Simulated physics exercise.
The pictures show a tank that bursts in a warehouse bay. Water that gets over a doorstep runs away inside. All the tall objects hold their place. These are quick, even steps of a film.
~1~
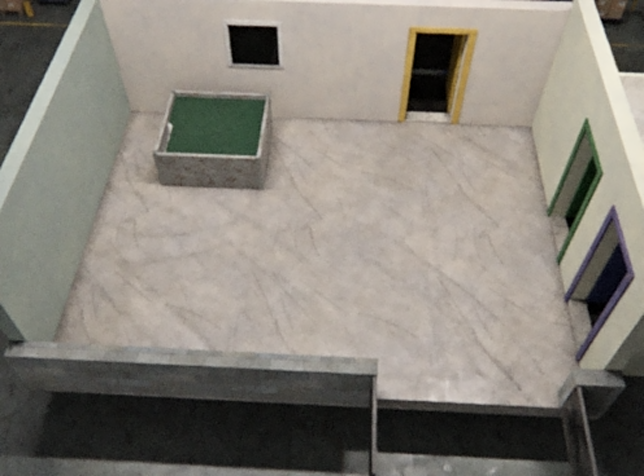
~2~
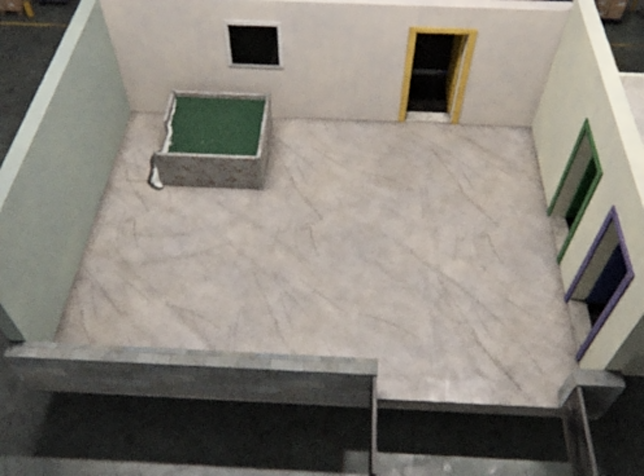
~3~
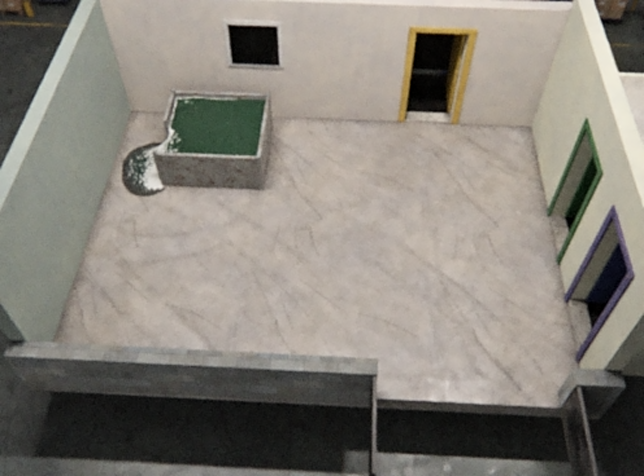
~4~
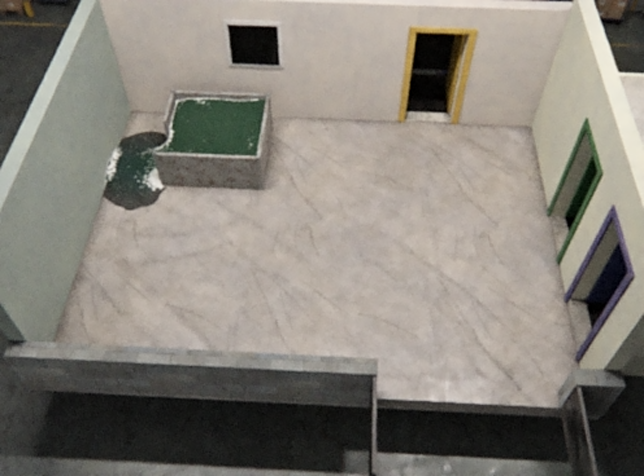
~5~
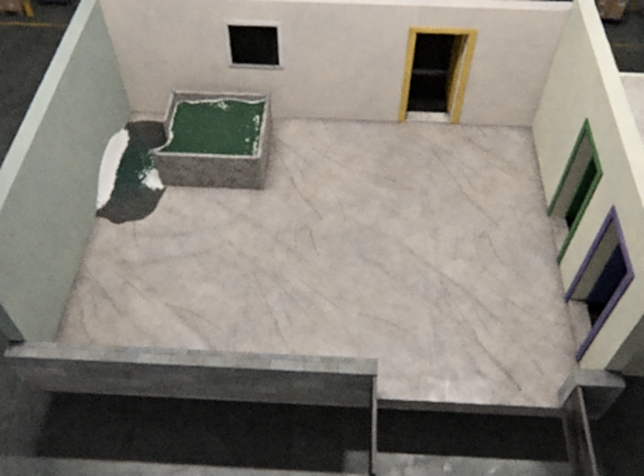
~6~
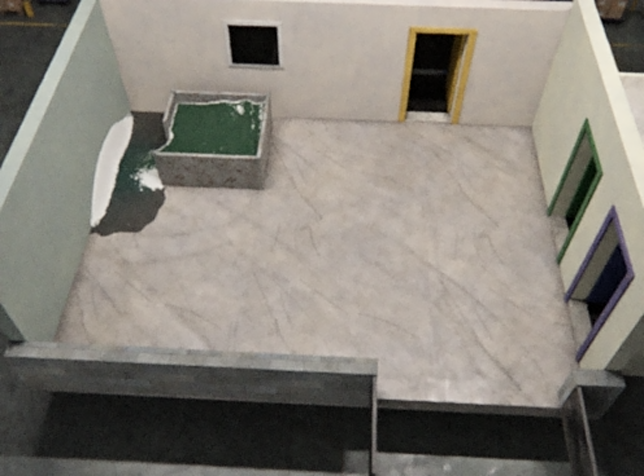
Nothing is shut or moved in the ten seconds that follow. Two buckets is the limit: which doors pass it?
In the end: The blue door holds within the limit; the yellow door holds within the limit; the green door holds within the limit.
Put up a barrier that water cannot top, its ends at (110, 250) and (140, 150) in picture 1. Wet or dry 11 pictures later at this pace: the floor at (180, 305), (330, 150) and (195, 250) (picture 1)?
In turn: Flooded, not flooded, wet.
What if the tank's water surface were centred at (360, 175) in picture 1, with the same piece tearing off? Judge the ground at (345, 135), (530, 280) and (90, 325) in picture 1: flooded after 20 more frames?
As listed: Free of water, free of water, wet.
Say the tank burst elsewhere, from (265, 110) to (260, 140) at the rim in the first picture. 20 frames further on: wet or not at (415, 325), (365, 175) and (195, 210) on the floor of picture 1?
One after the other: Wet, covered, dry.
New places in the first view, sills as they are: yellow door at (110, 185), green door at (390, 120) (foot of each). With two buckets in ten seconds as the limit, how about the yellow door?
One by one: The yellow one lets more in.
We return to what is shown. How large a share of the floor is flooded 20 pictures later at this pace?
Roughly 35 per cent.
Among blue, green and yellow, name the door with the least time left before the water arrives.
I say the yellow-painted one.
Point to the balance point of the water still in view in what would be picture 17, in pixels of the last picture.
Around (178, 179).
A moment on, water covers 10 % of the floor; the blue door not reached, the yellow door not reached, the green door not reached.
Next, water covers 20 % of the floor; the blue door not reached, the yellow door not reached, the green door not reached.
Then, water covers 35 % of the floor; the blue door not reached, the yellow door wet at the sill, nothing in, the green door not reached.
Later, water covers 75 % of the floor; the blue door wet at the sill, nothing in, the yellow door wet at the sill, nothing in, the green door wet at the sill, nothing in.
In the end, water covers 90 % of the floor; the blue door wet at the sill, nothing in, the yellow door wet at the sill, nothing in, the green door under two buckets in.
